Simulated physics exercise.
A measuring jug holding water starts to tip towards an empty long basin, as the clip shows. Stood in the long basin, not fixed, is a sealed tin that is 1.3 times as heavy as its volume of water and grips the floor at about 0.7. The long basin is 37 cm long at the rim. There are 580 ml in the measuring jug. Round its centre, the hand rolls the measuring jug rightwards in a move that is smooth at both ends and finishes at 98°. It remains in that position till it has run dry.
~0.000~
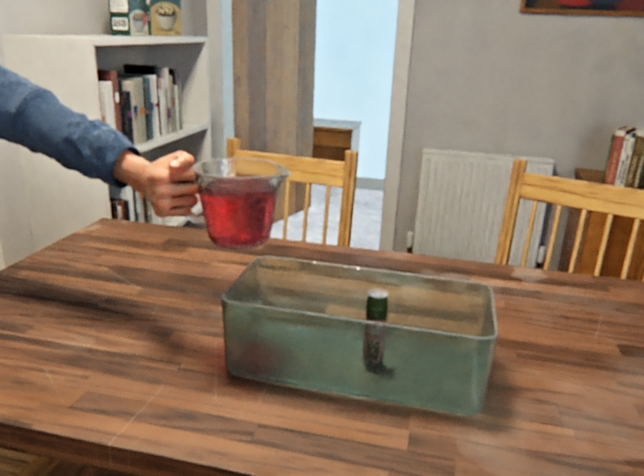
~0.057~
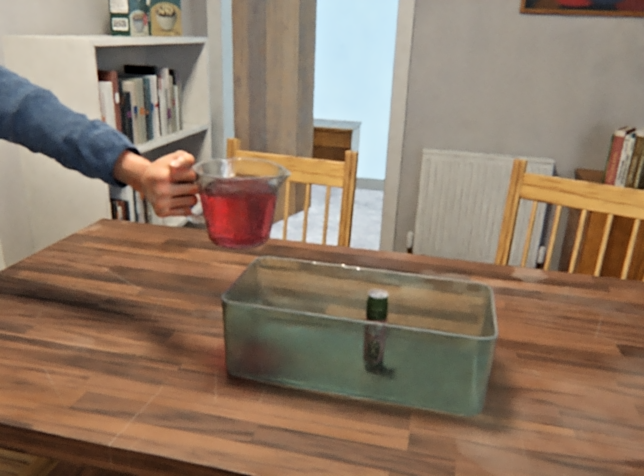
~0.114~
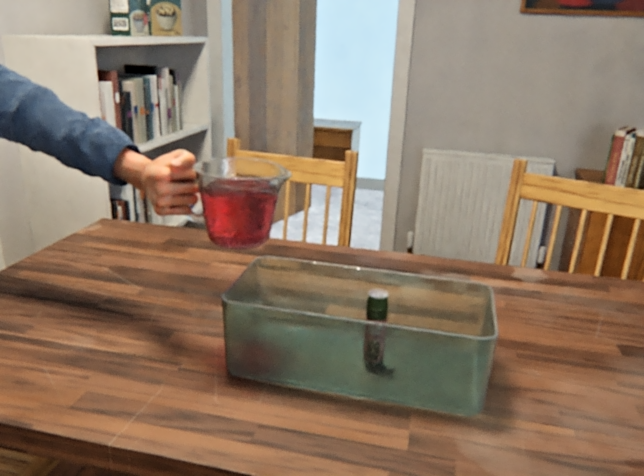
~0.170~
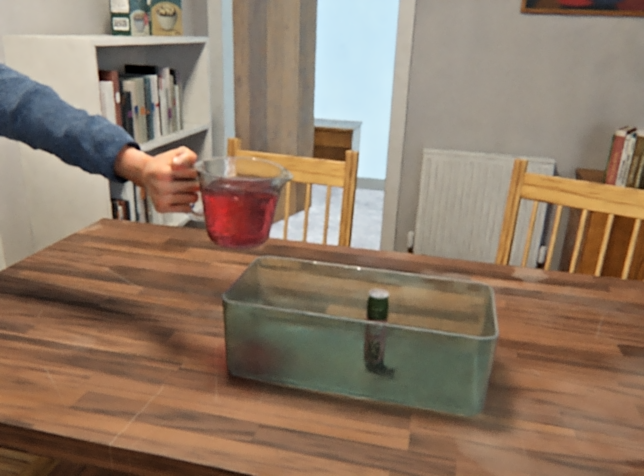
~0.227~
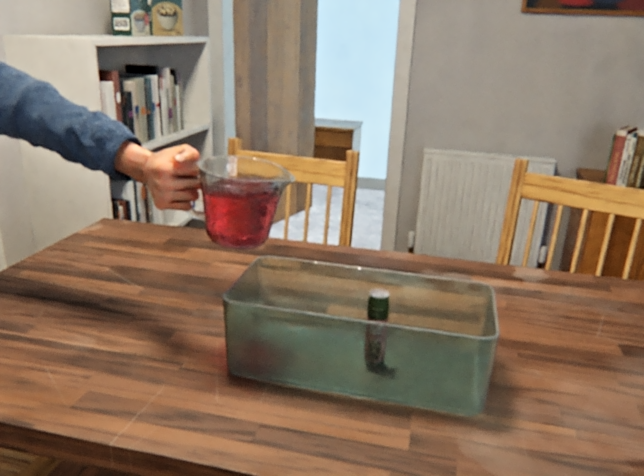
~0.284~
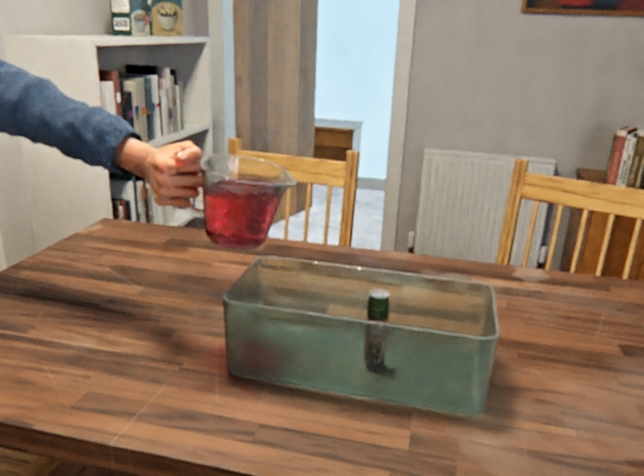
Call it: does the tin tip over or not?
It does not.
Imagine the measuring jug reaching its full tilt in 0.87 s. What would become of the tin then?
In that case the tin does not tip.
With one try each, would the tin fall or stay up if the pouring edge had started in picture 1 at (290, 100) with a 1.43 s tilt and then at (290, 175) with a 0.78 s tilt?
Run one: It does not tip. Run two: It does not tip.
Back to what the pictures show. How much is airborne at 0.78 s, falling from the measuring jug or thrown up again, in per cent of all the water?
12 %.
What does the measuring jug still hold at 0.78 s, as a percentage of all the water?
Roughly 84 per cent.
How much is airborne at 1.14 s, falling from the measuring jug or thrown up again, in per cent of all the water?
About 14 % of the total.
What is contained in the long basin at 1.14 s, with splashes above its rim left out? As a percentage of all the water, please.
Value: Approx. 62 %.
After 0.78 s the tilt is 56° and 84 per cent is still to pour; the tin stands where it began.
After 1.14 s the tilt is 88° and 25 per cent is still to pour; the tin stands where it began.
After 1.52 s the tilt is 98° and 1 per cent is still to pour; the tin stands where it began.
After 1.93 s the tilt is 98° and 0 per cent is still to pour; the tin stands where it began.
In the end the tin stands where it began.
